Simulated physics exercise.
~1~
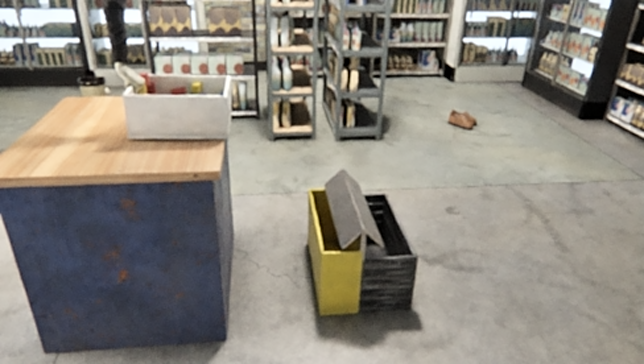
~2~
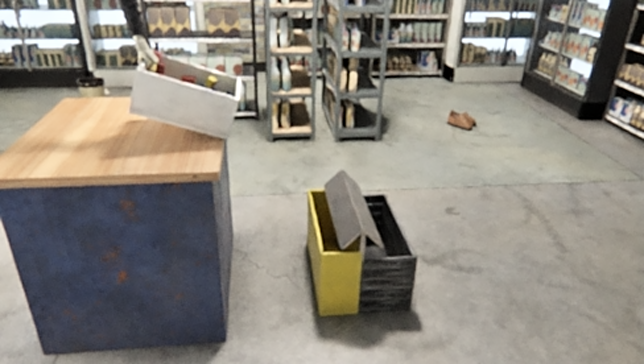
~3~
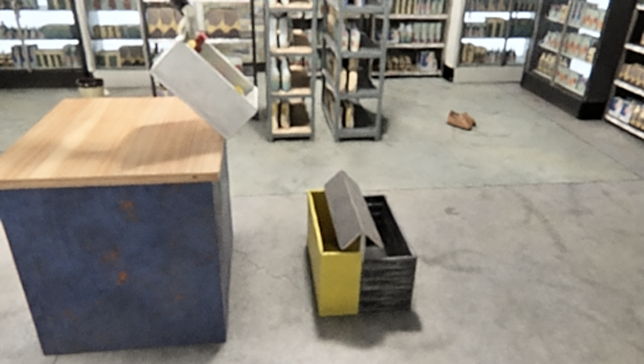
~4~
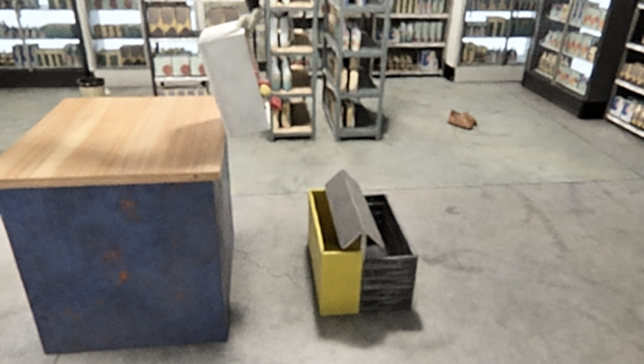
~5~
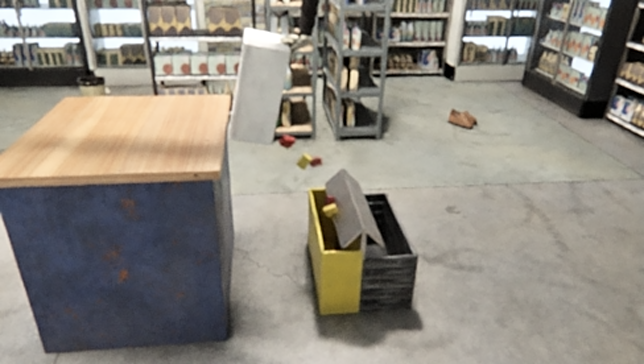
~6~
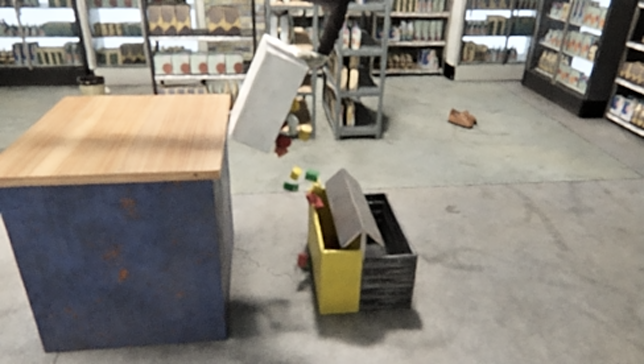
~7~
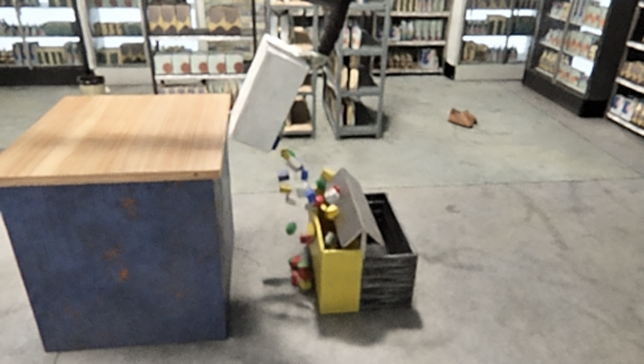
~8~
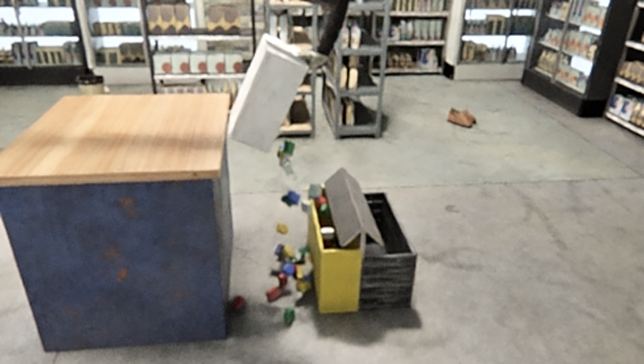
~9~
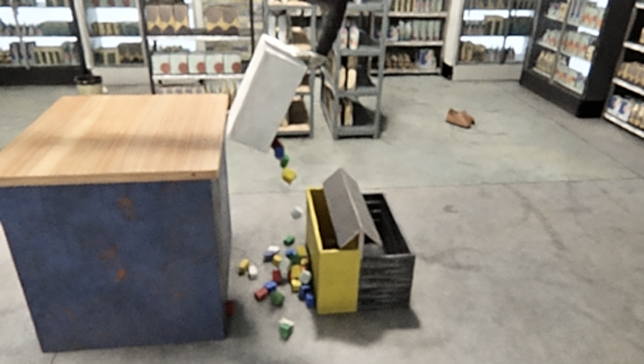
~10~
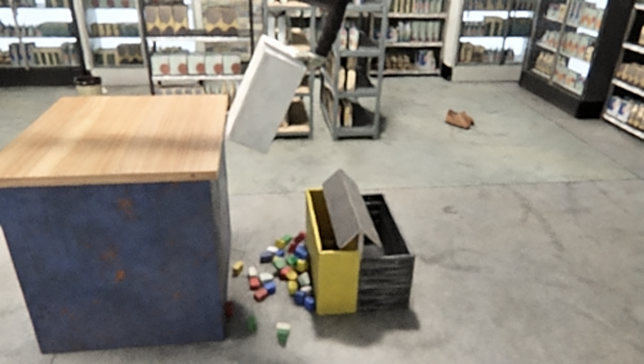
A dark arm tips a white tote, spilling colourful bricks into and short of a yellow box.
